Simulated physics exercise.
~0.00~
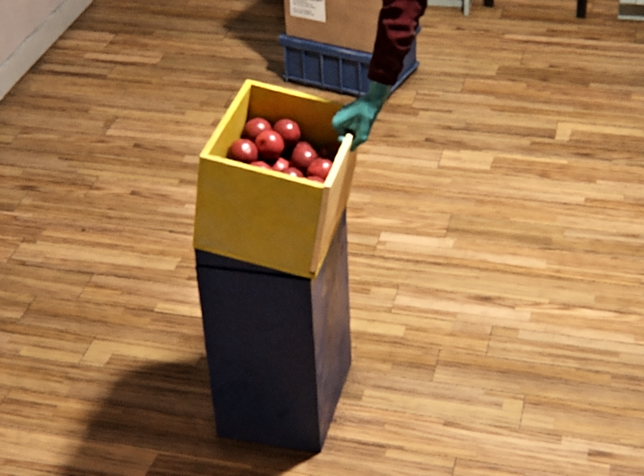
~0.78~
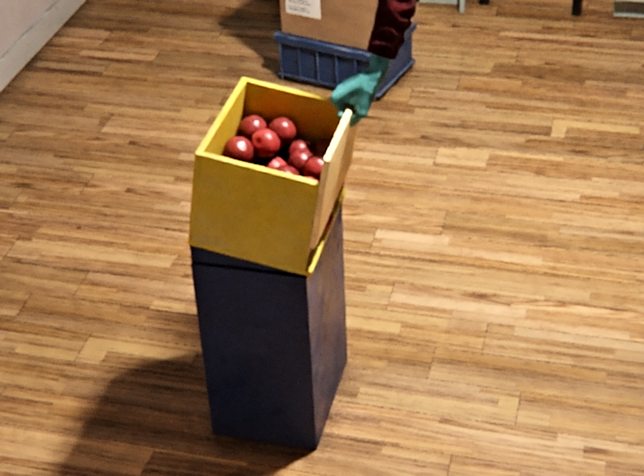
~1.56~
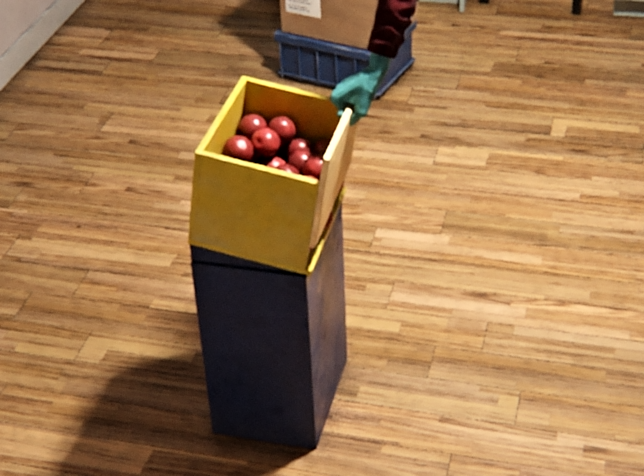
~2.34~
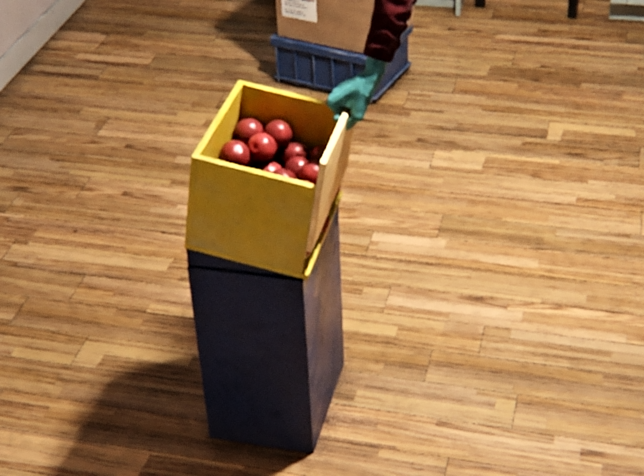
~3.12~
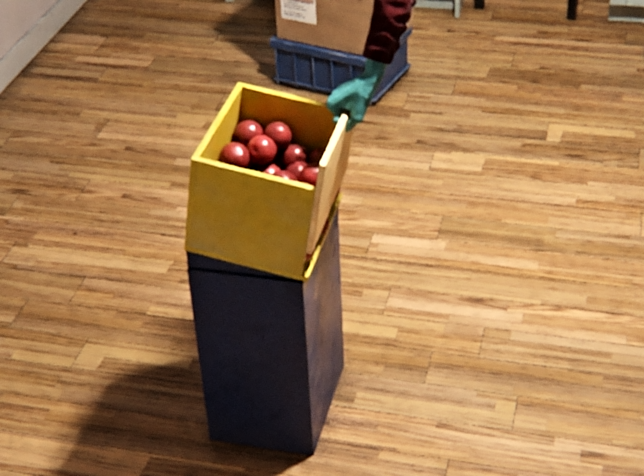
Gloved hand raising the side gate of a yellow bin slightly, then holding it while the red apples stay inside.
